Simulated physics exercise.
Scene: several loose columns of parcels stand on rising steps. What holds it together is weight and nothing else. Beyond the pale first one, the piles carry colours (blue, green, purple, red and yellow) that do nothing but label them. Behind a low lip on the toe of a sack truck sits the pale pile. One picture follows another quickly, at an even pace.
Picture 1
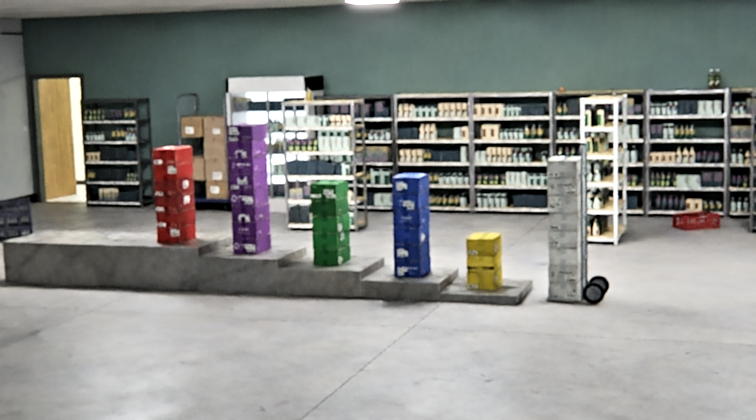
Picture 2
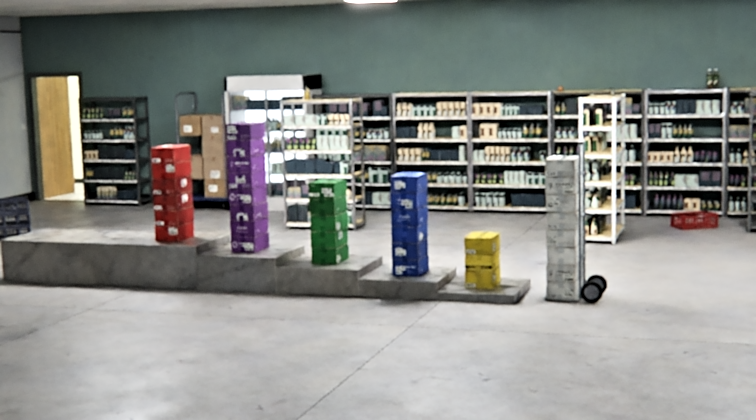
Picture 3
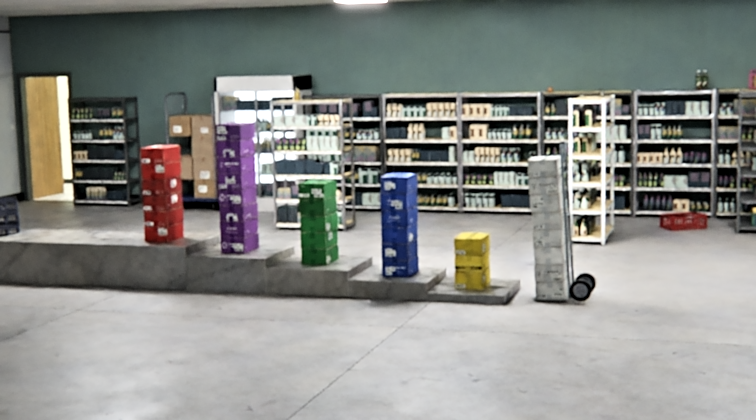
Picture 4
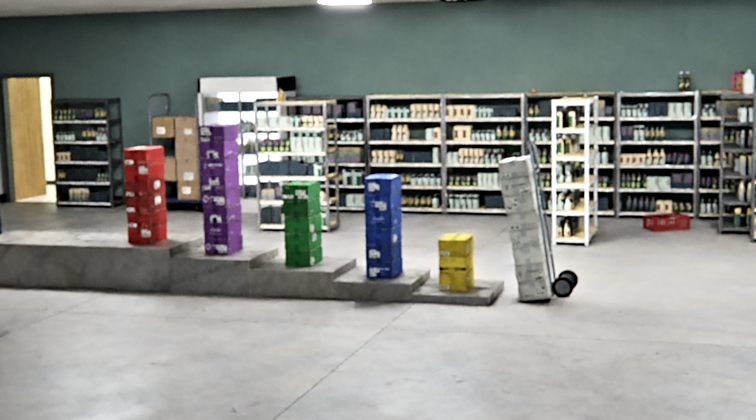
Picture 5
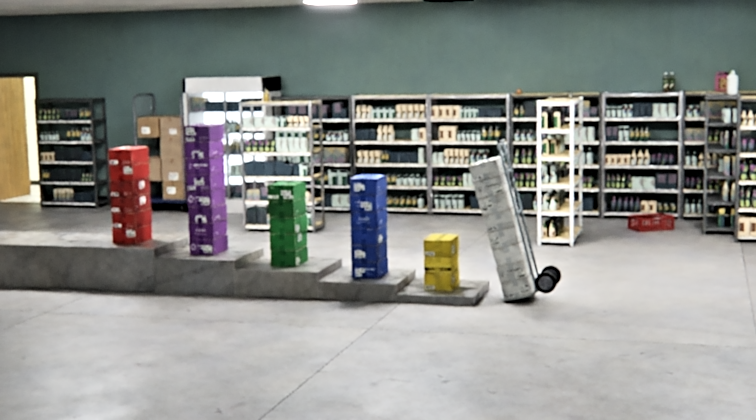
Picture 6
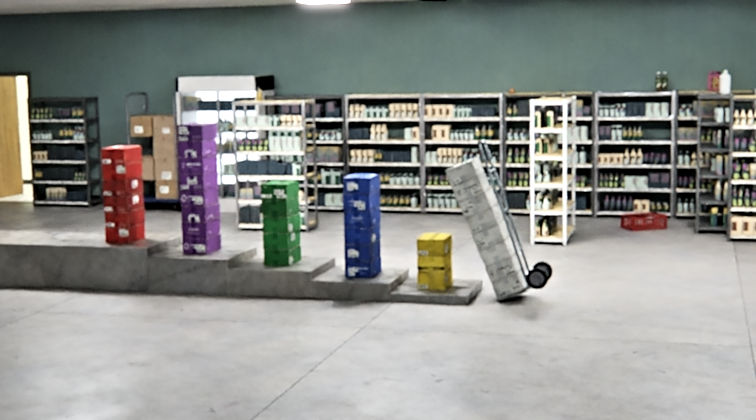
Pale stack of parcels on a sack truck tilting gradually left toward stationary yellow, blue, green, purple and red stacks on steps.
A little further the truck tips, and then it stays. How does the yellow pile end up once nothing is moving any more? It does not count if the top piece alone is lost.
The yellow pile stays largely upright.
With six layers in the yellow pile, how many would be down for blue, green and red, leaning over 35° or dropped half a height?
The counts are blue 5, green 4 and red 0.
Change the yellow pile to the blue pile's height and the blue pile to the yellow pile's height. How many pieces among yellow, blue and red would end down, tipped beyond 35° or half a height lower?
Per pile: Yellow 6; blue 2; red 0.
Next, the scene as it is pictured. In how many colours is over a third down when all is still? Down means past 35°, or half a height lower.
Counting by colour, the total comes out at 0.
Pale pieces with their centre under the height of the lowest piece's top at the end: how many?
The number works out at 1.
Soon after the last picture, 0 of the pale pile down; none of the 3 yellow parcels down (0 of 28 in all colours); top yellow parcel unmoved.
A little later, 8 of the pale pile down; none of the 3 yellow parcels down (0 of 28 in all colours); top yellow parcel unmoved.
Later still, 8 of the pale pile down; none of the 3 yellow parcels down (0 of 28 in all colours); top yellow parcel shifted a little.
After that, 8 of the pale pile down; none of the 3 yellow parcels down (0 of 28 in all colours); top yellow parcel leaning barely; top blue parcel shifted a little.
At rest, 8 of the pale pile down; none of the 3 yellow parcels down (0 of 28 in all colours); top yellow parcel leaning a little; top red parcel unmoved. As the last picture would show them, middles, top yellow parcel near (421, 243), top red parcel near (121, 155).
